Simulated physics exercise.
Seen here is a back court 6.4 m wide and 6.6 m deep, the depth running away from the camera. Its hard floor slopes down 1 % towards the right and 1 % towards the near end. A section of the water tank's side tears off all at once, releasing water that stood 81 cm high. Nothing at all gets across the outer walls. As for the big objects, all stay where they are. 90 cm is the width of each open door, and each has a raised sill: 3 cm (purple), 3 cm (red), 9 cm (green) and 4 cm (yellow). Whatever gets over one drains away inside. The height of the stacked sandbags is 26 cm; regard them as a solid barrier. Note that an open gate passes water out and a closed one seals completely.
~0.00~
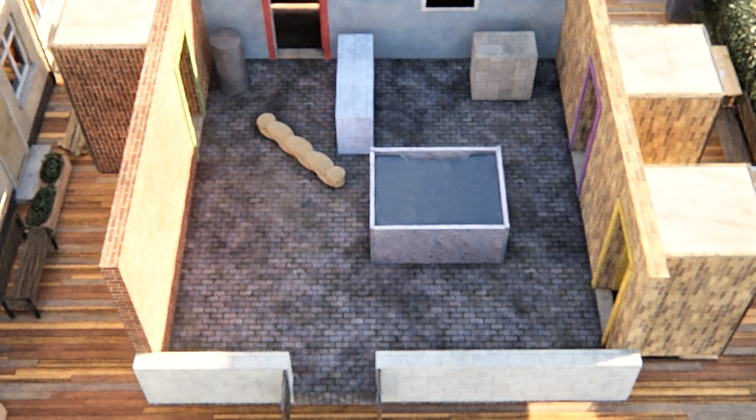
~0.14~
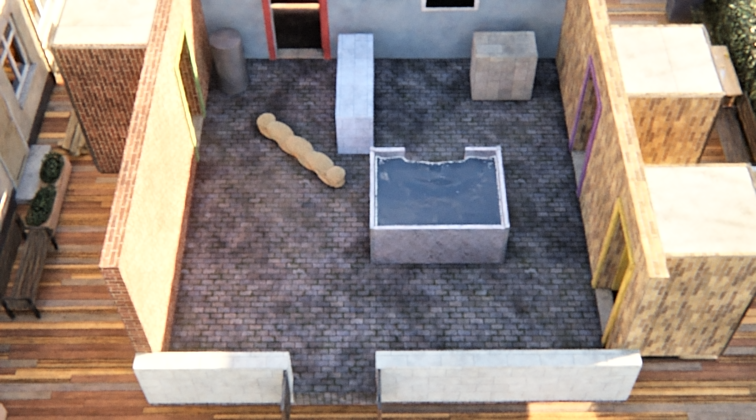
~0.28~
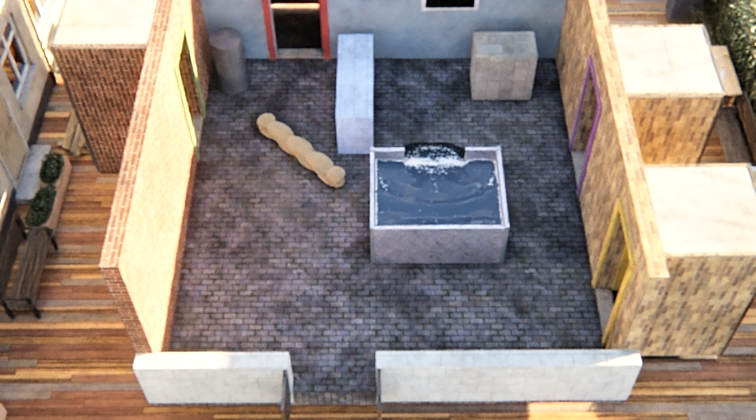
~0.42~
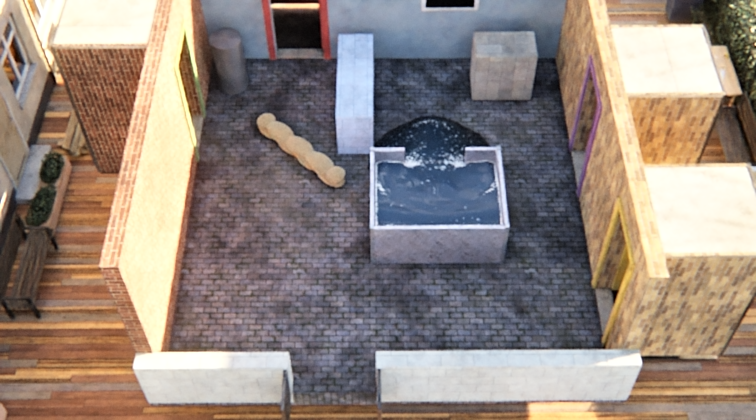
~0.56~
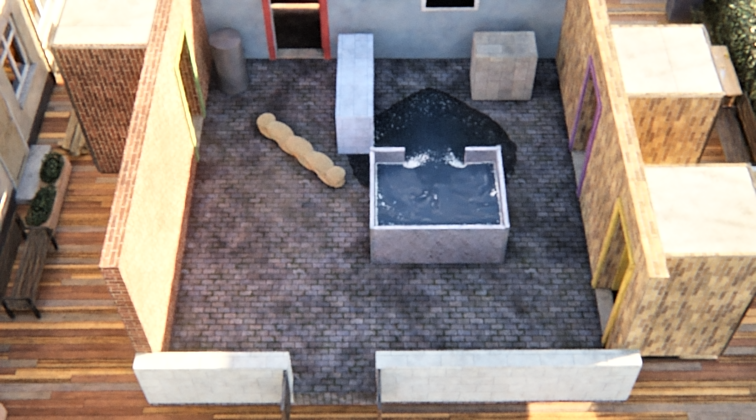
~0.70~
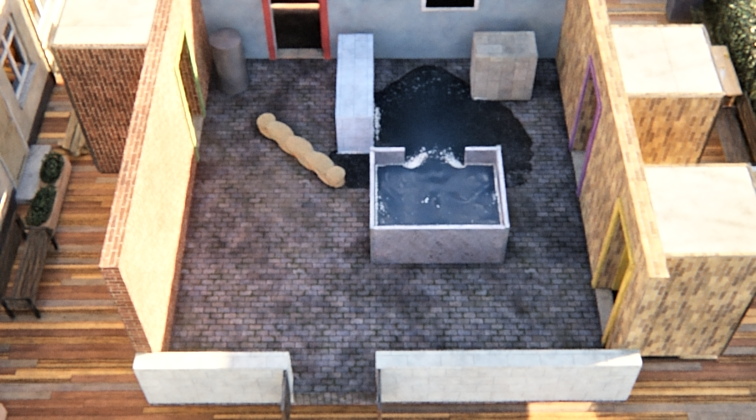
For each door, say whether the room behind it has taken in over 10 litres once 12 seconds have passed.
Result: Purple door: Beyond the limit; red door: Beyond the limit; green door: Short of the limit; yellow door: Beyond the limit.
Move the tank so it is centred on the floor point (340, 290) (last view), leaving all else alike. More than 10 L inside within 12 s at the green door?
Lab note: Green door limit exceeded.
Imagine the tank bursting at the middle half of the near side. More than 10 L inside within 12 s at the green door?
Compared with the limit, green is less.
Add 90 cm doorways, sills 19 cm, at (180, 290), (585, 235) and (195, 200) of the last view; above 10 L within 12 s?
So, in the order given, it's shy of the mark, then shy of the mark, then shy of the mark.
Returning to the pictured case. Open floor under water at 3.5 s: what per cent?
Near 45 per cent is wet.
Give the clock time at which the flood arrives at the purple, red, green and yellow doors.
Doors: Purple 1.5 s / red 1.6 s / green 2.8 s / yellow 4.0 s.
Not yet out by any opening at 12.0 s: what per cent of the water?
Still there: Roughly 86 %.
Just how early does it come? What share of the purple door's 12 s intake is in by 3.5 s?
Estimate: Around 0 per cent.
After 1.4 s water covers 20 % of the floor and is deepest (46 cm) near (377, 62); purple door not reached, red door not reached, green door not reached, yellow door not reached.
After 2.2 s water covers 30 % of the floor and is deepest (39 cm) near (387, 62); purple door 4 cm at the sill, 0 L in, red door 6 cm at the sill, 0 L in, green door not reached, yellow door not reached.
After 3.5 s water covers 45 % of the floor and is deepest (27 cm) near (377, 62); purple door 6 cm at the sill, 3 L in, red door 6 cm at the sill, 10 L in, green door 8 cm at the sill, 0 L in, yellow door not reached.
After 7.0 s water covers 80 % of the floor and is deepest (16 cm) near (554, 377); purple door 10 cm at the sill, 75 L in, red door 4 cm at the sill, 17 L in, green door 3 cm at the sill, 0 L in, yellow door 8 cm at the sill, 2 L in.
After 12.0 s water covers 90 % of the floor and is deepest (12 cm) near (604, 377); purple door 8 cm at the sill, 157 L in, red door 2 cm at the sill, 19 L in, green door 2 cm at the sill, 0 L in, yellow door 9 cm at the sill, 82 L in.
